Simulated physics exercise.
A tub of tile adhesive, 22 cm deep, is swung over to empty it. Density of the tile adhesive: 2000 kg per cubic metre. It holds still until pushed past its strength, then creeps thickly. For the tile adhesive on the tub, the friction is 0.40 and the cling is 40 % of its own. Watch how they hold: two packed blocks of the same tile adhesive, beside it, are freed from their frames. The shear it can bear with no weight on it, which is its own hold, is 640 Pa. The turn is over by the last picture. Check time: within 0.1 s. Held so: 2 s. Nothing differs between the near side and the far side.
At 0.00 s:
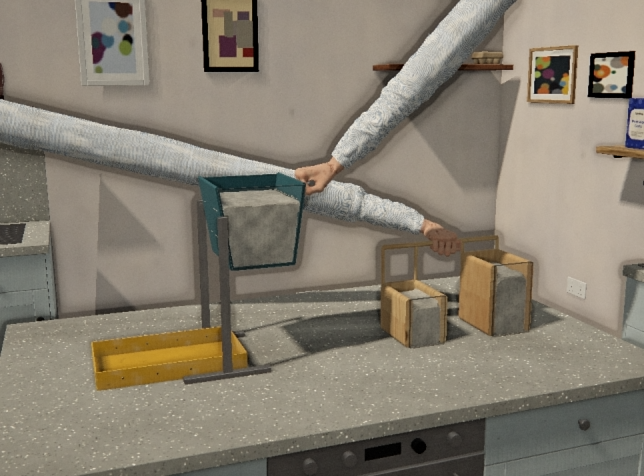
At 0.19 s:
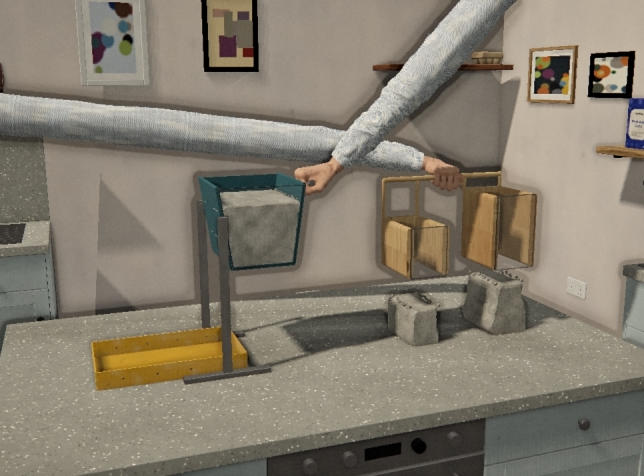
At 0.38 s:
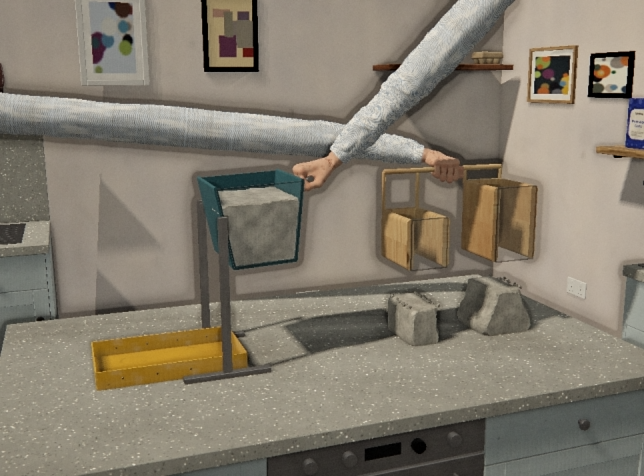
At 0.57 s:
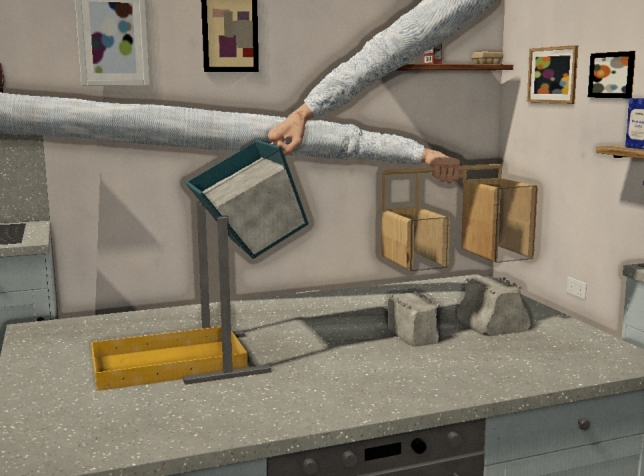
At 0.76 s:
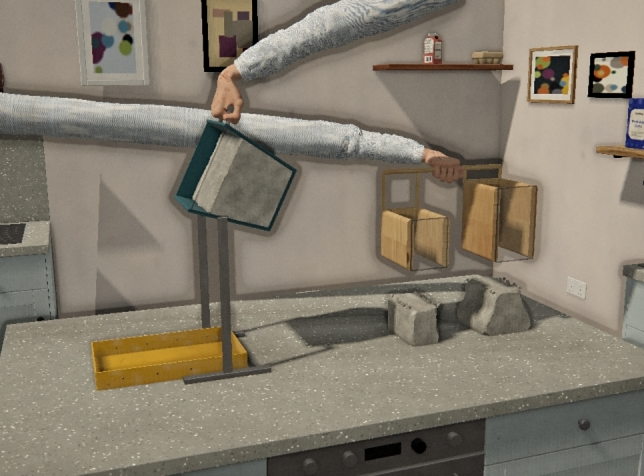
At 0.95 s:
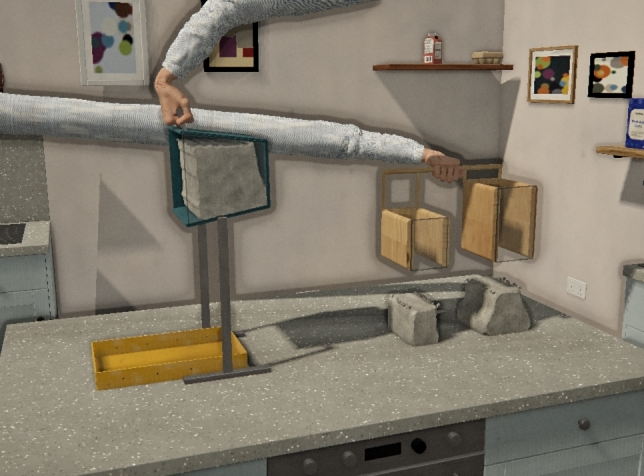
Hands lifting wooden moulds off two grey blocks, the right one sagging, then turning a teal tub of paste onto its side.
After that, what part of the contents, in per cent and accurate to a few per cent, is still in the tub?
The part still in the tub is near 44 out of 100.
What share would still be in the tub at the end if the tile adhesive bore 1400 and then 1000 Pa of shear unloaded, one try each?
Respectively, close to 100 % and close to 65 %.
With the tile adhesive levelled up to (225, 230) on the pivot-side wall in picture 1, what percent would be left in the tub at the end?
It would be close to 80 percent.
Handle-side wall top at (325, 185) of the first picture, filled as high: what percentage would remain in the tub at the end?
35 %, roughly.
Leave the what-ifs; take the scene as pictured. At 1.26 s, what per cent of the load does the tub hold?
Near 60 %.
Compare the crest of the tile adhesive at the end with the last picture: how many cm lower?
The top ends up some 9 cm below its level in the last picture.
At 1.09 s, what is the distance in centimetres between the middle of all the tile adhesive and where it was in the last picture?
Some 5 cm.
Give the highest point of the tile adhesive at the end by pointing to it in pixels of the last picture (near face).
Peak location: Approx. (243, 180).
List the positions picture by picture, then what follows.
In the first picture, handle-side rim at (303, 184), tilt 0 degrees; crest of the tile adhesive at (251, 204); block heights 12 cm, 19 cm (left to right).
In the second picture, handle-side rim at (303, 184), tilt 0 degrees; crest of the tile adhesive at (251, 204); block heights 12 cm, 17 cm (left to right).
In the third picture, handle-side rim at (301, 180), tilt 3 degrees; crest of the tile adhesive at (296, 199); block heights 12 cm, 15 cm (left to right).
In the fourth picture, handle-side rim at (278, 149), tilt 28 degrees; crest of the tile adhesive at (280, 169); block heights 12 cm, 15 cm (left to right).
In the fifth picture, handle-side rim at (225, 127), tilt 64 degrees; crest of the tile adhesive at (244, 141); block heights 12 cm, 15 cm (left to right).
In the sixth picture, handle-side rim at (182, 135), tilt 91 degrees; crest of the tile adhesive at (210, 146); block heights 12 cm, 15 cm (left to right).
After 1.09 s, the tub is at 91 degrees and holds 88 %.
After 1.26 s, the tub is at 91 degrees and holds 61 %.
After 1.43 s, the tub is at 91 degrees and holds 55 %.
After 1.60 s, the tub is at 91 degrees and holds 53 %.
After 2.95 s, the tub is at 91 degrees and holds 44 %.
